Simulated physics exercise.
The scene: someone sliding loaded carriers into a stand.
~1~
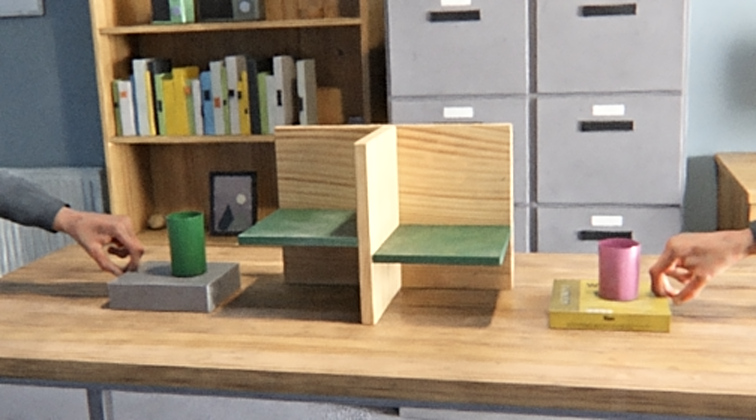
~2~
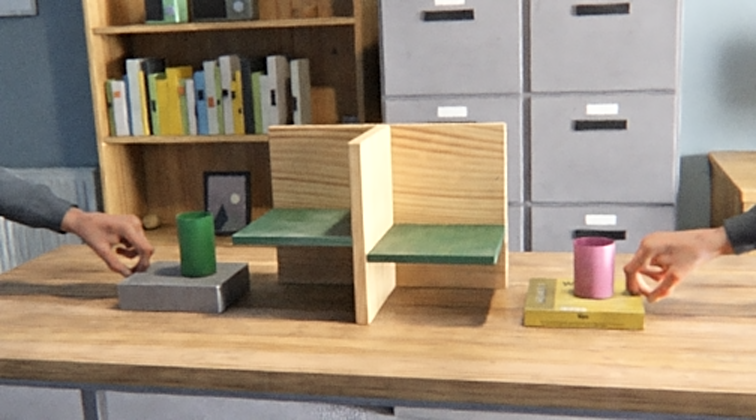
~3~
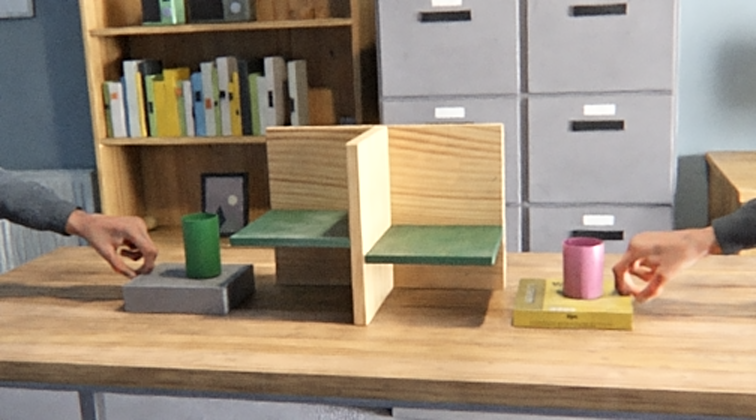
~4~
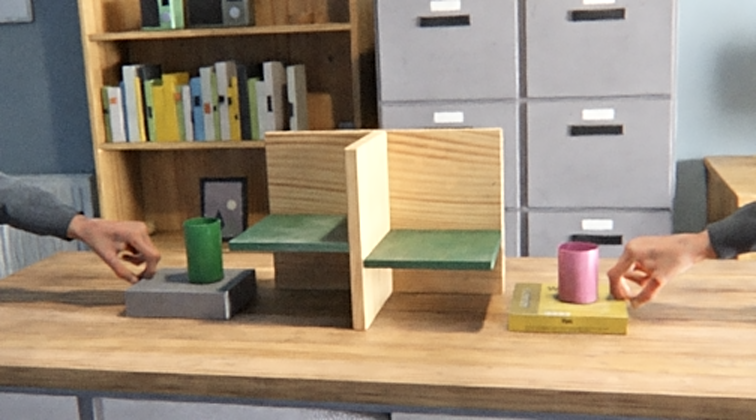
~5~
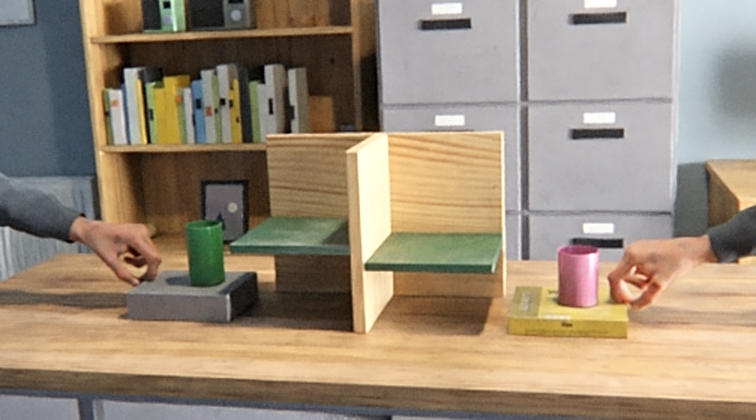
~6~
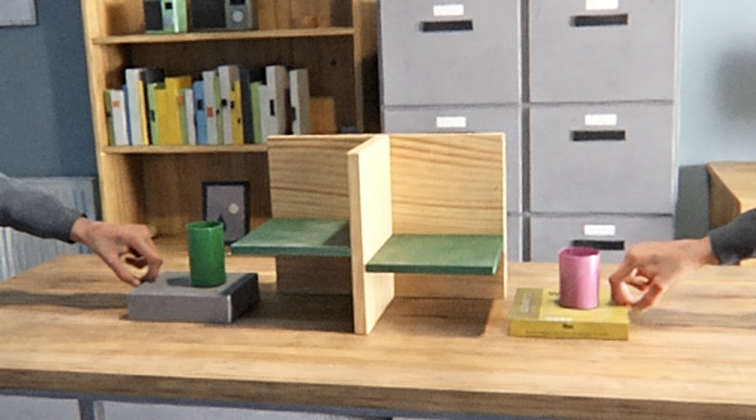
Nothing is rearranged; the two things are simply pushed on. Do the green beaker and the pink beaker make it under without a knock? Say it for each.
Outcome: The green beaker strikes the shelf, the pink beaker strikes the shelf.
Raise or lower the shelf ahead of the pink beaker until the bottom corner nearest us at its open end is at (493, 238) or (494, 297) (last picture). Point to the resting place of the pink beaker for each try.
Near (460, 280) and (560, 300).
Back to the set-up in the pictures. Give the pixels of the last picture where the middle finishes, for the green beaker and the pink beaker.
The green beaker around (201, 292); the pink beaker around (550, 301).
Then, 1.54 s on from there, green beaker pushed back on its carrier near (236, 254); pink beaker pushed back on its carrier near (520, 277).
Then, 1.88 s on from there, green beaker turned 39° from its first pose near (233, 262); pink beaker turned 21° from its first pose near (515, 277).
Then, 2.04 s on from there, green beaker on its side near (202, 292); pink beaker turned 48° from its first pose near (527, 288).
In the end, the green beaker gets scraped off its spot, near (200, 292); the pink beaker gets scraped off its spot, near (550, 301).
